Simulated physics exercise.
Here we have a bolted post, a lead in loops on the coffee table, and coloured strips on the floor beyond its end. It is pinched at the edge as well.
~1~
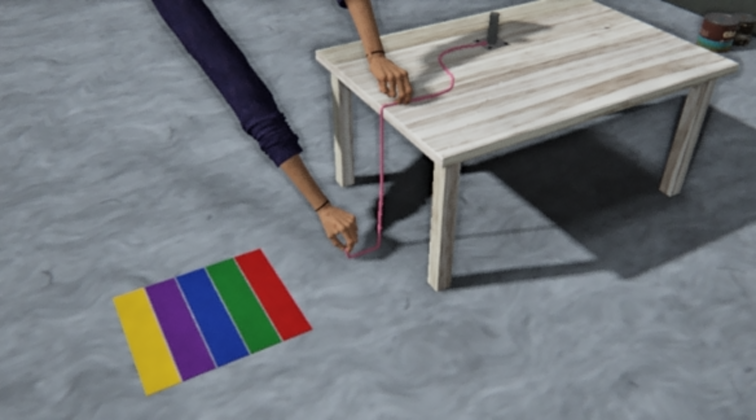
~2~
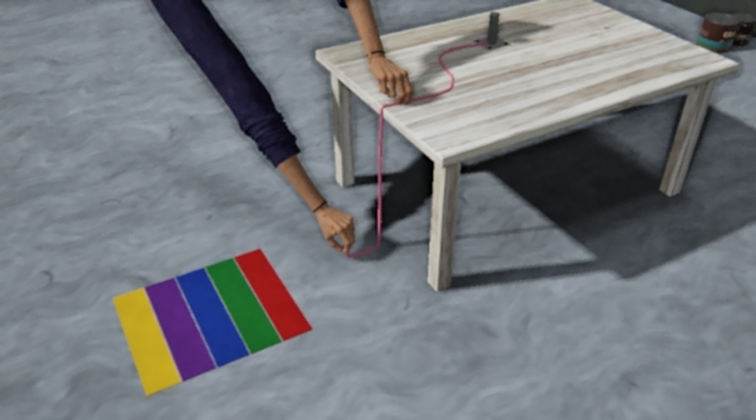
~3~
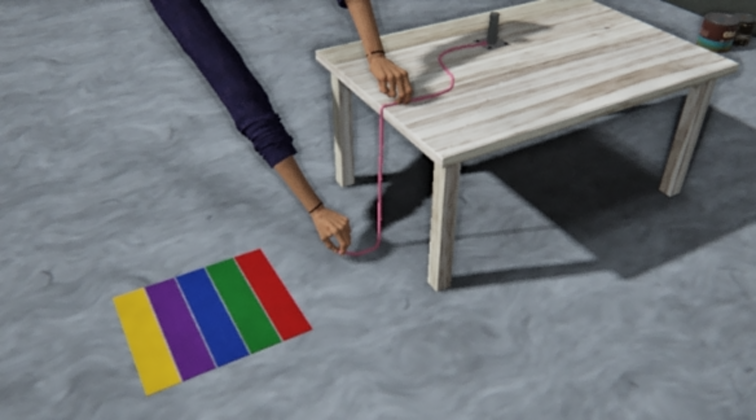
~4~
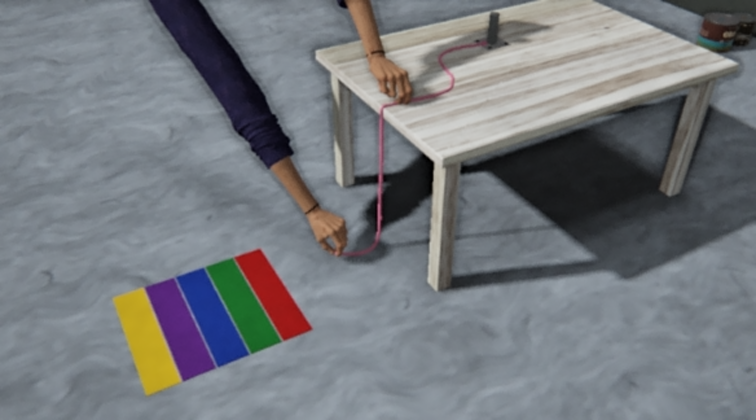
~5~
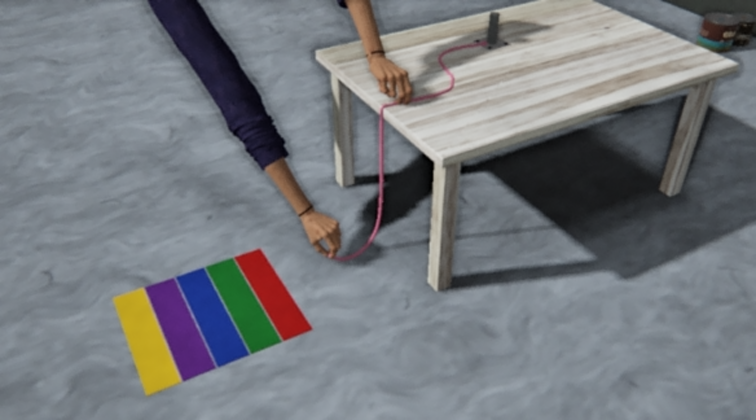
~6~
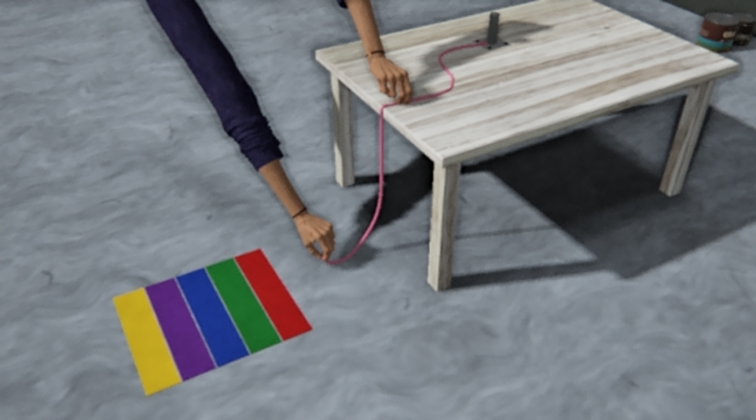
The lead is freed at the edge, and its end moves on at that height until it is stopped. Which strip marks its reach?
It gets as far as the blue strip.
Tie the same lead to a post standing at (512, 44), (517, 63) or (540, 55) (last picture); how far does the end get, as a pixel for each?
The places are (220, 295), (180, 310) and (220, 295).
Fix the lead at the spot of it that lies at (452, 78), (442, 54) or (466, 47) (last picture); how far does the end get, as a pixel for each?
About (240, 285), (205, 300) and (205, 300).
Early on, end near (268, 277); over red.
Midway, end near (226, 292); over green.
At the end of the slack, end near (200, 302); over blue. The blue one.
